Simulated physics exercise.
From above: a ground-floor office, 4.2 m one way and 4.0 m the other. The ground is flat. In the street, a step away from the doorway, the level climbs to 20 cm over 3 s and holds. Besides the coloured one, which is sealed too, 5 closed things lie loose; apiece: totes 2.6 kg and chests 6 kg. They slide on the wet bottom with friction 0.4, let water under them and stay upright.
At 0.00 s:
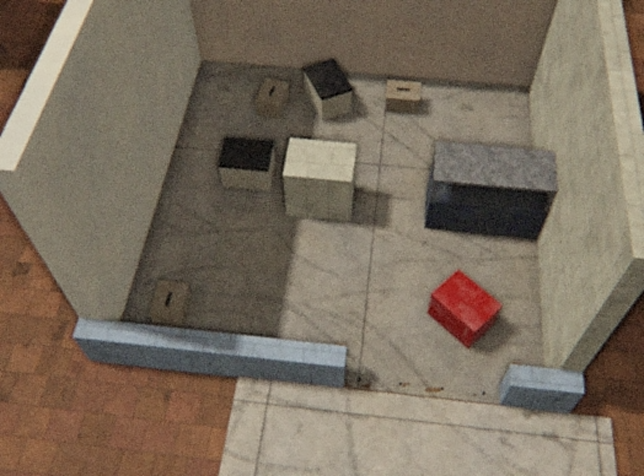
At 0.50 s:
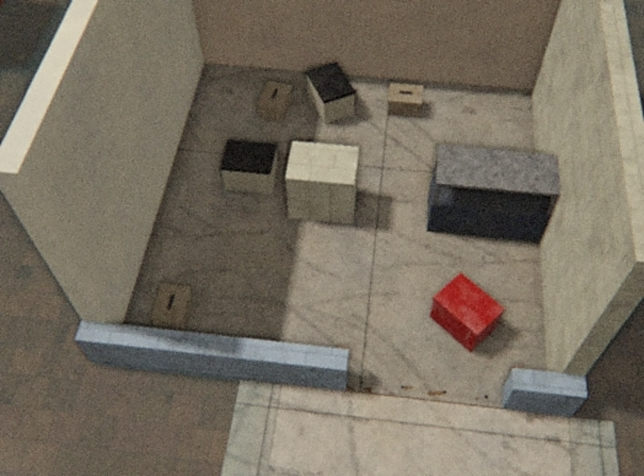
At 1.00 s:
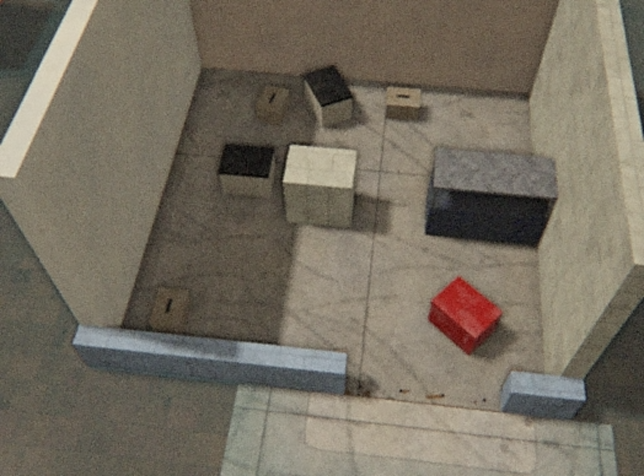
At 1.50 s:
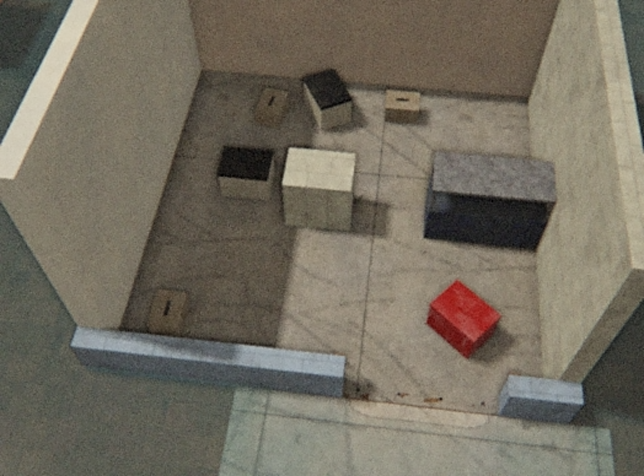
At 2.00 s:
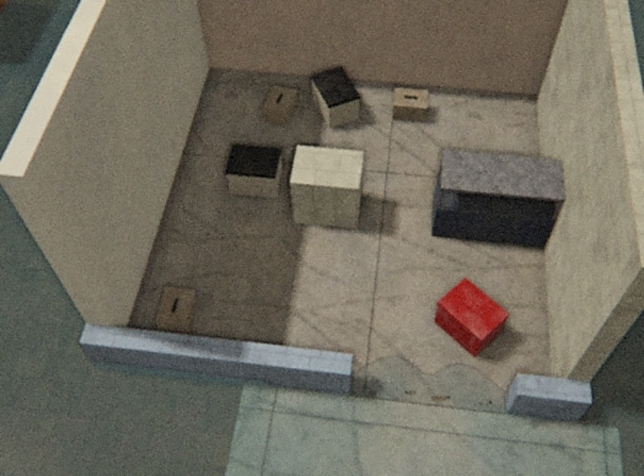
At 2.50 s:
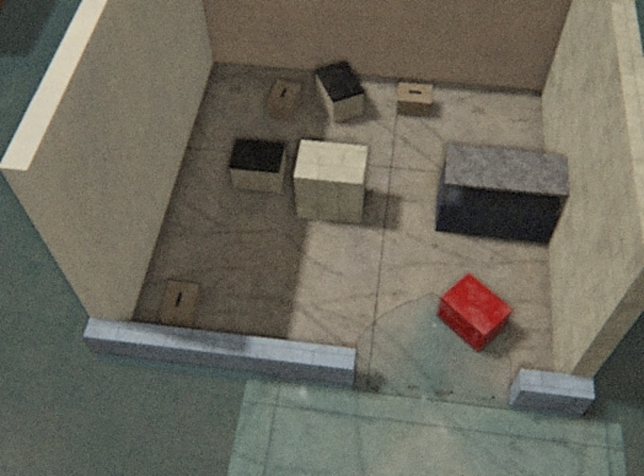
Water spreads over the brick paving around the walled office, covers the pale slab outside the doorway, and then enters through the gap onto the floor near the red chest, while the chest and the other boxes stay still.
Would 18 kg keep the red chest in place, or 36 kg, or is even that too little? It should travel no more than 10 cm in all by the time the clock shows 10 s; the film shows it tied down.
For it, neither weight holds it.
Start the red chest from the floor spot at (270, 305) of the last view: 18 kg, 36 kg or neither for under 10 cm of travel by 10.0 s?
The smaller is enough.
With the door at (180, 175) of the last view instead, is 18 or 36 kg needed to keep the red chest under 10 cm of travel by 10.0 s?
Then only the larger load is enough.
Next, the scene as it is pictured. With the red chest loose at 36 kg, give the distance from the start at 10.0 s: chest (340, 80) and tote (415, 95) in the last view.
In that order: 80 cm, 140 cm.
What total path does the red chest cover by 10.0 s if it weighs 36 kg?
Some 100 cm in all.
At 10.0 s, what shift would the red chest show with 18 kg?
Roughly 80 cm.
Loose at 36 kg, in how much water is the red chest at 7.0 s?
About 13 cm.
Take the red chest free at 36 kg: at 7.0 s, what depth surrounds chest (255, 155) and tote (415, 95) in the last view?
About 2 and 7 cm.
After 3.5 s the red chest would be 39 cm from its start with 18 kg and 7 cm from its start with 36 kg; 7 cm of water round it then.
After 4.5 s the red chest would be 87 cm from its start with 18 kg and 40 cm from its start with 36 kg; 6 cm of water round it then.
After 7.0 s the red chest would be 49 cm from its start with 18 kg and 57 cm from its start with 36 kg; 13 cm of water round it then.
After 10.0 s the red chest would be 83 cm from its start with 18 kg and 58 cm from its start with 36 kg; 14 cm of water round it then.
